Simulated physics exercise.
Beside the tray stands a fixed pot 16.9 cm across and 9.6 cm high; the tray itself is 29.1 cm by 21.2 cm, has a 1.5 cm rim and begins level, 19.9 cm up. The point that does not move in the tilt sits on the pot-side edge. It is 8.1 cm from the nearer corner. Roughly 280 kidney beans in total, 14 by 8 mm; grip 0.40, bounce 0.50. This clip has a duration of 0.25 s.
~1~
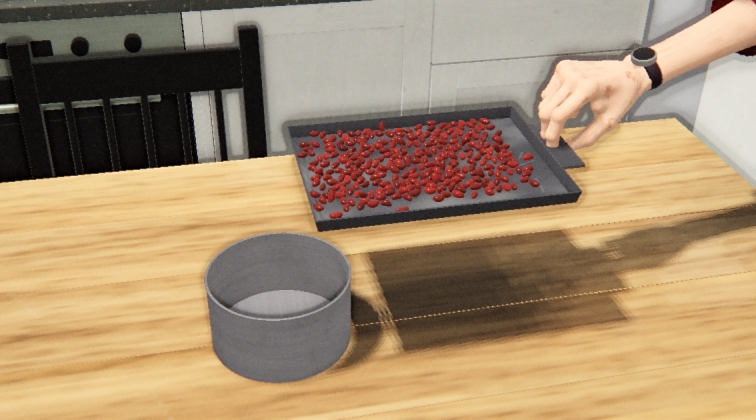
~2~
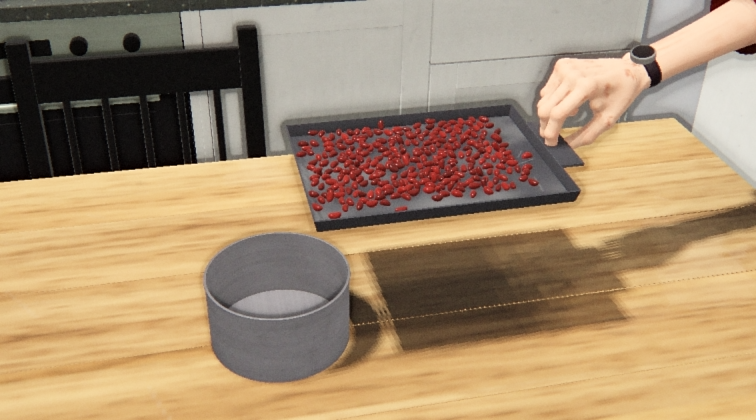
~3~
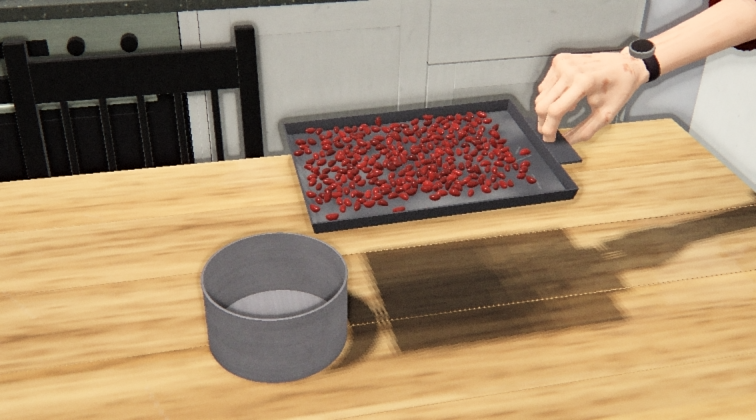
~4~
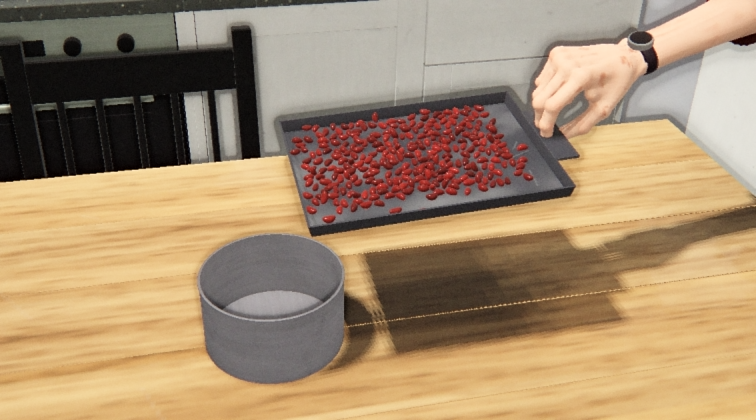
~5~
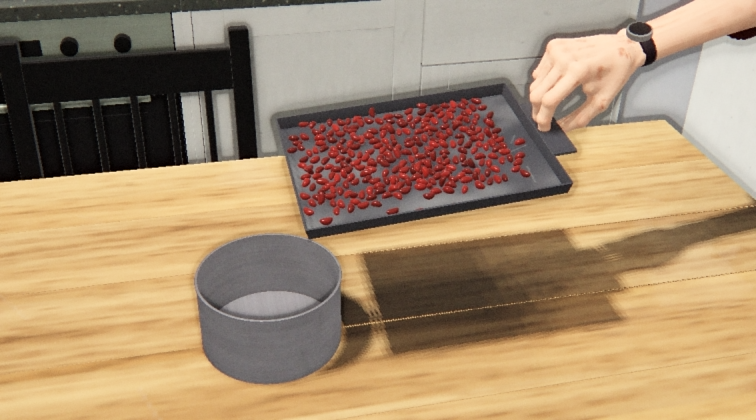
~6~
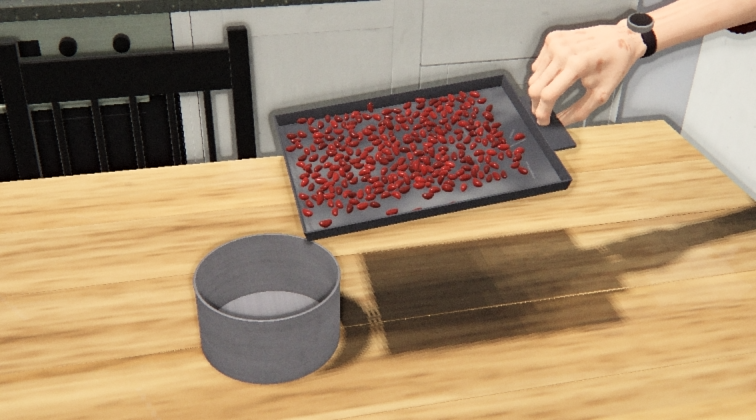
In a kitchen, a pale wooden table is seen from above at an angle, with a black chair and light grey cabinets behind it. A round, empty grey pot stands on the table at left, while a hand with a dark watch holds a dark tray of scattered red beans raised at centre-right. The hand slowly tilts the tray, its left front corner dipping slightly, as the view drifts a little.
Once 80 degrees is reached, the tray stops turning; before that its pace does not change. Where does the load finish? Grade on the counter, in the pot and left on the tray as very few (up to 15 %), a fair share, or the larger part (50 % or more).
Counter: The larger part; pot: A fair share; left on the tray: Very few.
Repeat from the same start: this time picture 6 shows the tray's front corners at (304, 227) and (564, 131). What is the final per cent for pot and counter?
Per cent by place - pot 70, counter 20.
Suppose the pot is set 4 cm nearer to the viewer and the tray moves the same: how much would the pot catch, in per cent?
With that change it comes to something like 80 in a hundred.
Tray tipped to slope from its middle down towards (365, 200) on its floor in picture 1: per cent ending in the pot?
About 60 per cent.
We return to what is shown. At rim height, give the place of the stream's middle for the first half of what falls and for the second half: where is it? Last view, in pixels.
Around (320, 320), then (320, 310).
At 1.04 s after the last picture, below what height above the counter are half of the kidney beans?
I'd put it near 20 cm.
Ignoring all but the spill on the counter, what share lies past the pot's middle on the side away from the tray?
Estimate: Roughly 30 per cent of the pieces.
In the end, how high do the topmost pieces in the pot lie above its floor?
It gets to about 1.5 cm.
Then, 0.62 s after the last picture, tilt 43 degrees; the tray holds 100 %, the pot 0 %.
Then, 1.04 s after the last picture, tilt 65 degrees; the tray holds 90 %, the pot 0 %.
Then, 1.54 s after the last picture, tilt 80 degrees; the tray holds 10 %, the pot 30 %.
In the end, counter 65 %, pot 35 %, tray 0 %.
